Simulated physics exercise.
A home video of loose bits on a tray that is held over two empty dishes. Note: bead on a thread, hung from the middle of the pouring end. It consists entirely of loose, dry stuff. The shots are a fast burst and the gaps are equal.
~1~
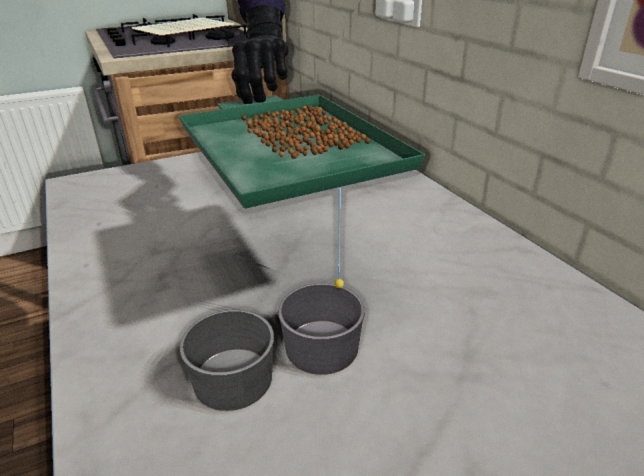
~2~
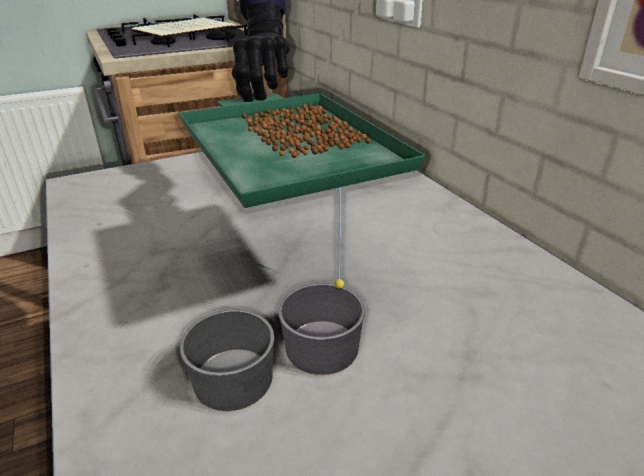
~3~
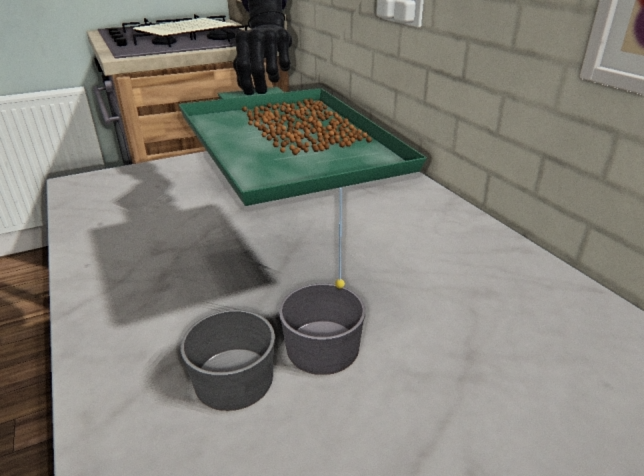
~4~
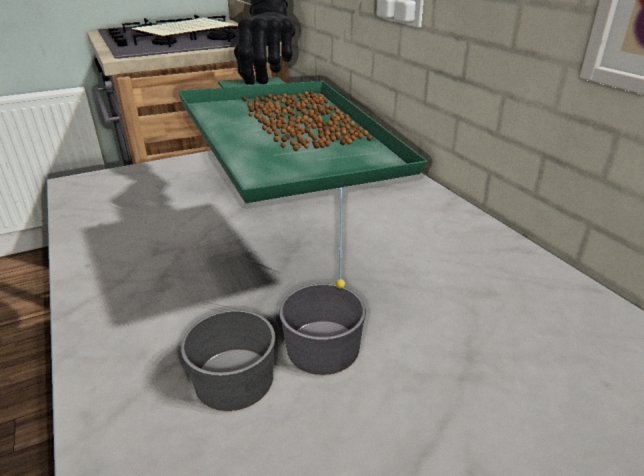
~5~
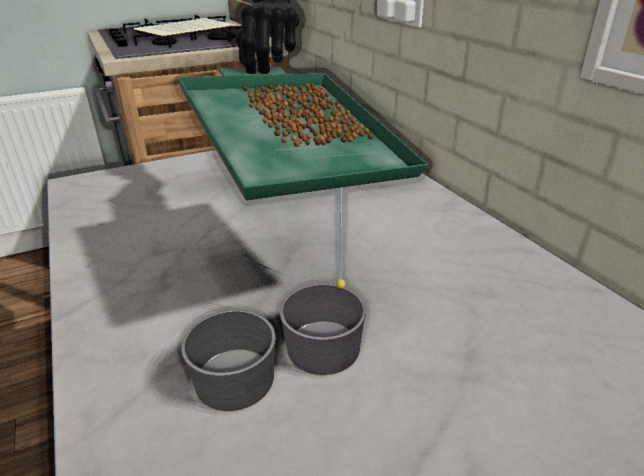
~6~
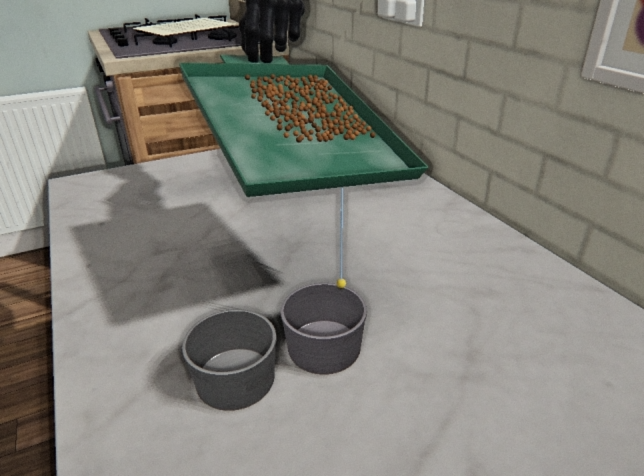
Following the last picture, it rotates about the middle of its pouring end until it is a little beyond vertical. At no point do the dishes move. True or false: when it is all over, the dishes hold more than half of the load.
False.
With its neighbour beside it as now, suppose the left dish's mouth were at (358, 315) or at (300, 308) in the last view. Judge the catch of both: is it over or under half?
Short of half and then the bulk of it.
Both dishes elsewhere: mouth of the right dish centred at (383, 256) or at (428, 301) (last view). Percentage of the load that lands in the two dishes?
About 50 and 20 per cent respectively.
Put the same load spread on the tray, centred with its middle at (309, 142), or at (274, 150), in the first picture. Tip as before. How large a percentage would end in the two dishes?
Respectively 0 and 0 per cent.
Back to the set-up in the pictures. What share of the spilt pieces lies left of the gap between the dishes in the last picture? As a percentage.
Roughly 0 %.
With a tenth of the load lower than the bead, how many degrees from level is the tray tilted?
75° or so.
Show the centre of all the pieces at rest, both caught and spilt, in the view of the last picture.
I'd say the middle ends up at about (416, 314).
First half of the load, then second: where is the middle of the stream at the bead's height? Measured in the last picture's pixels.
Around (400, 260), followed by around (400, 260).
Soon, tray tipped steeply; nearly all on the tray; a stray few outside both; a stray few in the air.
A while on, tray tipped right over; most on the tray; about a quarter outside both; a small part in the air.
Towards the end, tray tipped past a quarter turn; all outside both.
Finally, tray tipped past a quarter turn; none in the left dish; none in the right dish; all outside both.
